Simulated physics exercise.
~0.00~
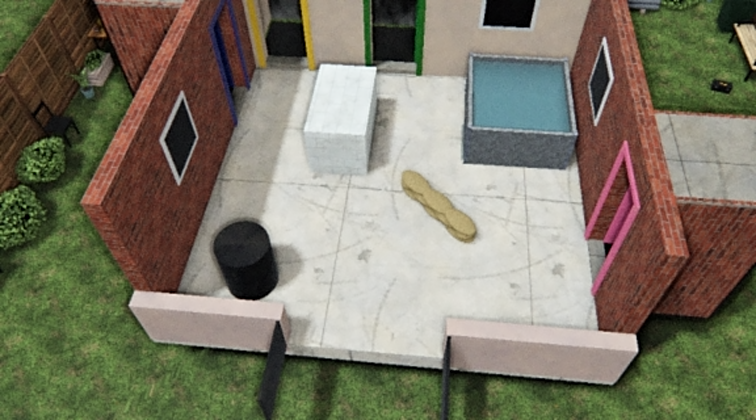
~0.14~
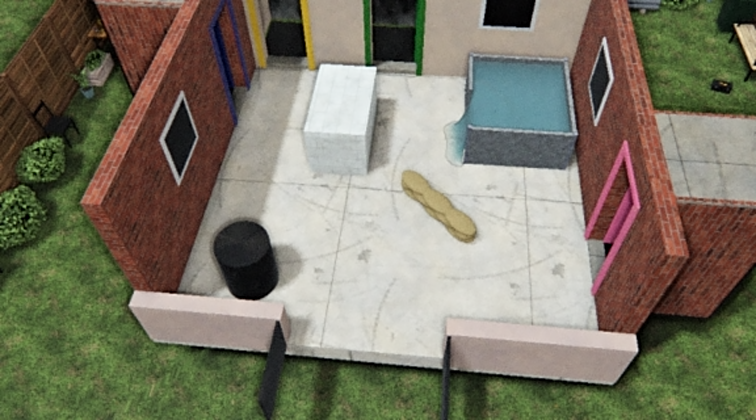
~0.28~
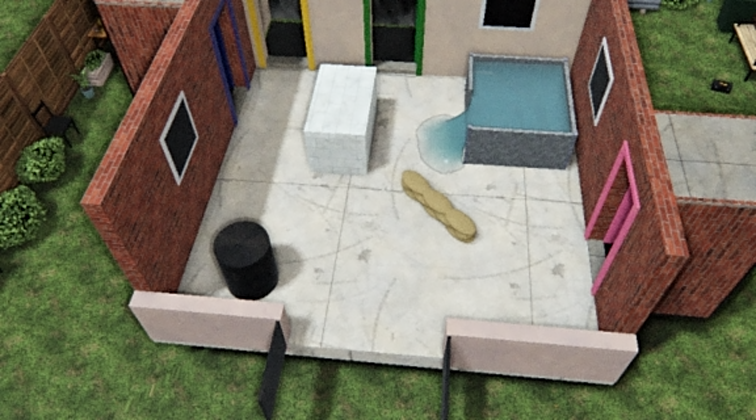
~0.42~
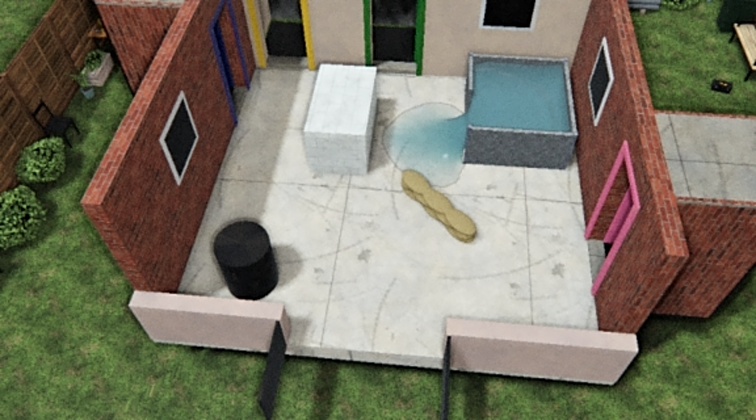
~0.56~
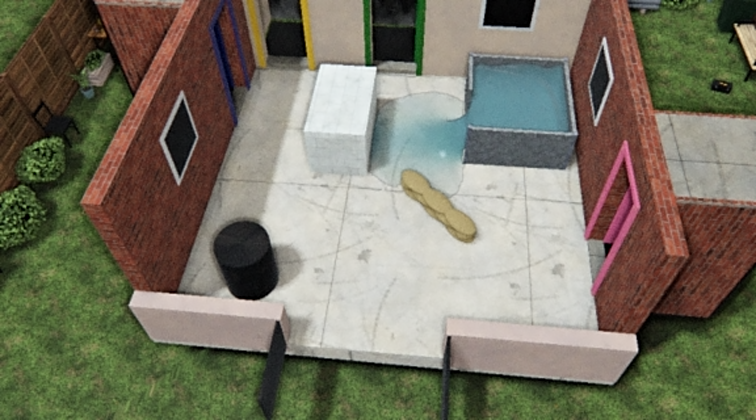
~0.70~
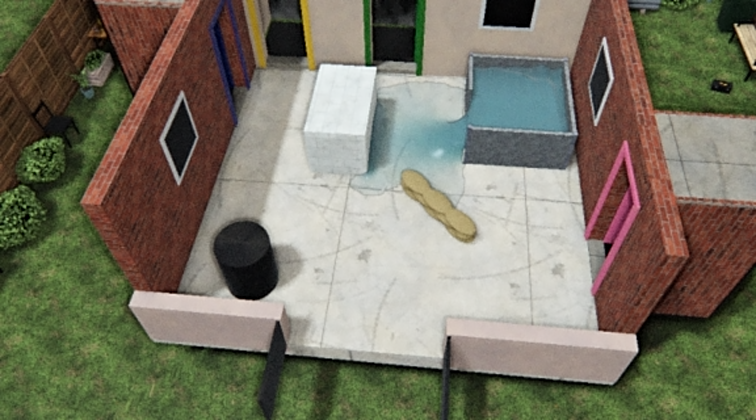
Water pours from the left side of a grey, open-topped tank at the back right of a brick-walled court, seen from a fixed, high viewpoint. A white block stands left of the tank, a tan sandbag stack lies near the centre, and a black cylinder sits front left. The bluish puddle spreads leftward across the pale floor, reaching the block and sandbags, while the tank's level lowers slightly.
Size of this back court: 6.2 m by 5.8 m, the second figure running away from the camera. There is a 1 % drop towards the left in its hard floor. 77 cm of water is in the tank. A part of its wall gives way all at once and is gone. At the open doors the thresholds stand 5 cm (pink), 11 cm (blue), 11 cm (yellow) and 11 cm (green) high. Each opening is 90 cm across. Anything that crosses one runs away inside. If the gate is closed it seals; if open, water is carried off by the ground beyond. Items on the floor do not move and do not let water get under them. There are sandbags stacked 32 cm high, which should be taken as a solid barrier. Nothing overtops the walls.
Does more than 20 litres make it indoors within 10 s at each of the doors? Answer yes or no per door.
Pink door, no; blue door, no; yellow door, no; green door, yes.
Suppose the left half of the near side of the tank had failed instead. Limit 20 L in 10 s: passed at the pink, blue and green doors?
Log - pink: Threshold topped, blue: Threshold not reached, green: Threshold not reached.
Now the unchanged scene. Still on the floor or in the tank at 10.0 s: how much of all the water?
Remaining: Roughly 74 %.
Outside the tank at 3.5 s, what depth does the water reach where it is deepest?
Around 27 centimetres.
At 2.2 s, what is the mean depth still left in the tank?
About 38 centimetres on average.
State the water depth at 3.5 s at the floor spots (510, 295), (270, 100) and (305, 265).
Depths: About 1, 5 and 2 centimetres.
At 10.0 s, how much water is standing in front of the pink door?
About 1.5 cm.
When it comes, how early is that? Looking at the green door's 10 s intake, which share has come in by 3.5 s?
Some 70 per cent by then.
After 1.4 s water covers 25 % of the floor and is deepest (48 cm) near (385, 168); pink door not reached, blue door not reached, yellow door not reached, green door 16 cm at the sill, 1 L in.
After 2.2 s water covers 50 % of the floor and is deepest (36 cm) near (378, 145); pink door not reached, blue door not reached, yellow door 4 cm at the sill, 0 L in, green door 25 cm at the sill, 53 L in.
After 3.5 s water covers 70 % of the floor and is deepest (27 cm) near (377, 152); pink door 4 cm at the sill, 0 L in, blue door 8 cm at the sill, 0 L in, yellow door 4 cm at the sill, 0 L in, green door 21 cm at the sill, 138 L in.
After 6.0 s water covers 85 % of the floor and is deepest (17 cm) near (378, 145); pink door 3 cm at the sill, 0 L in, blue door 8 cm at the sill, 0 L in, yellow door 6 cm at the sill, 0 L in, green door 14 cm at the sill, 190 L in.
After 10.0 s water covers 95 % of the floor and is deepest (11 cm) near (377, 152); pink door 2 cm at the sill, 0 L in, blue door 7 cm at the sill, 0 L in, yellow door 8 cm at the sill, 1 L in, green door 9 cm at the sill, 196 L in.
